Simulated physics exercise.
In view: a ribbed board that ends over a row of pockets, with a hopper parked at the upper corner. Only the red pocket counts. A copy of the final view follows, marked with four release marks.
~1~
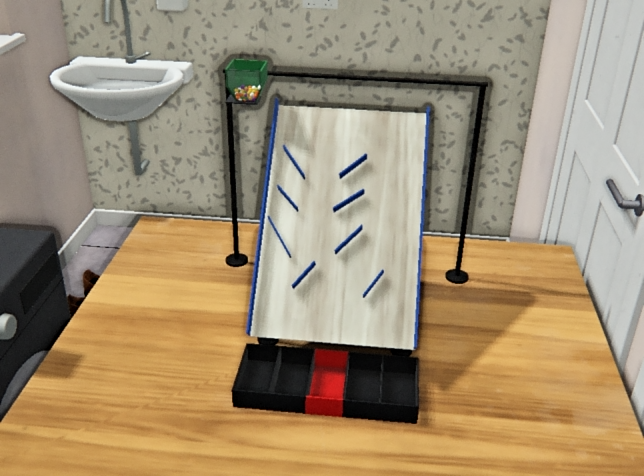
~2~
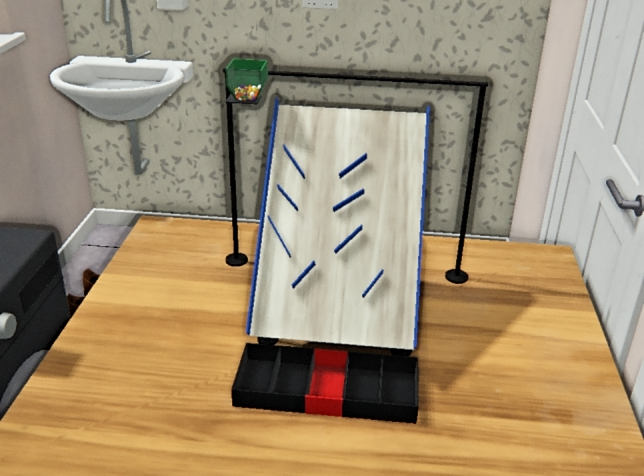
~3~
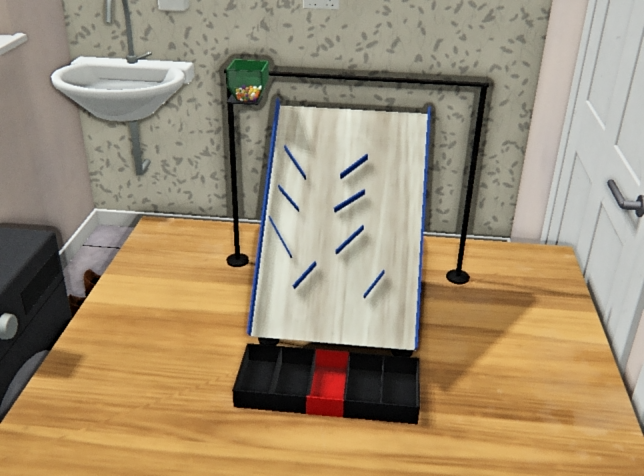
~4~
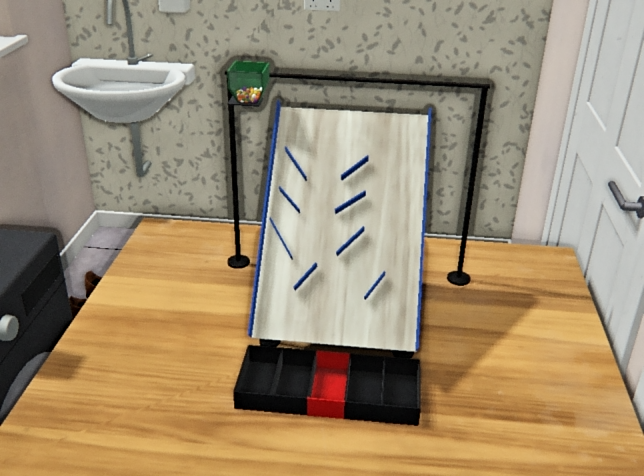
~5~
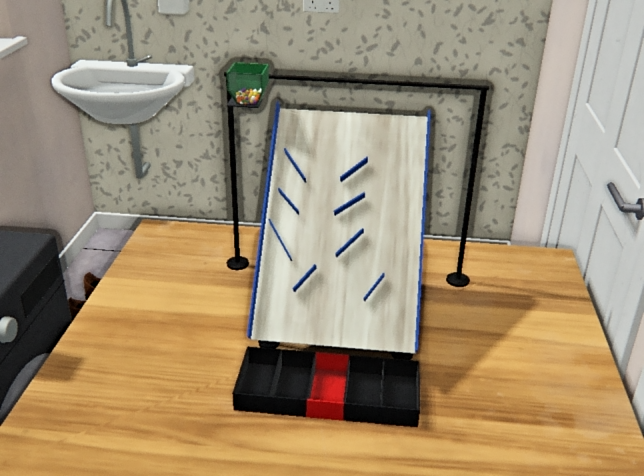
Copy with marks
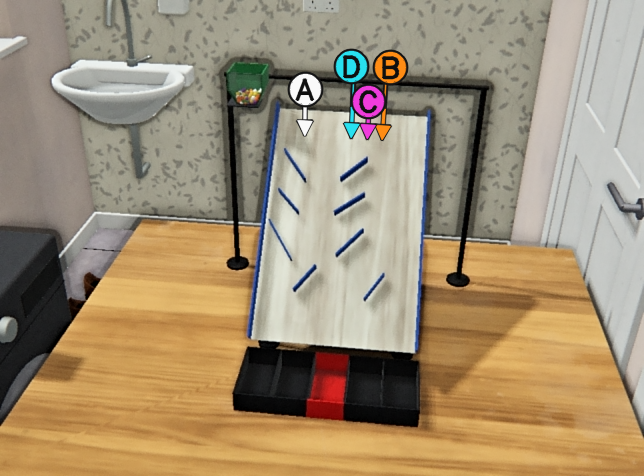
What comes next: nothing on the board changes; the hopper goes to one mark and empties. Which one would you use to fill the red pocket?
A beats the others.
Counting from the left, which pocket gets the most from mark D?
The first.
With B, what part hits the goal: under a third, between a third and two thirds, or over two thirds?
Under a third.
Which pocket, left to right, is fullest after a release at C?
The first from the left.
On the marked copy, mark A meets the board at (304, 130); mark B meets the board at (382, 134); mark C meets the board at (367, 133); mark D meets the board at (351, 132).
Choosing A, close to half in the red pocket, close to a third in other pockets, a small share outside the box.
Choosing B, a small share in the red pocket, the bulk in other pockets, a small share outside the box.
Choosing C, a small share in the red pocket, the bulk in other pockets, a small share outside the box.
Choosing D, only a few in the red pocket, the bulk in other pockets, close to a quarter outside the box.
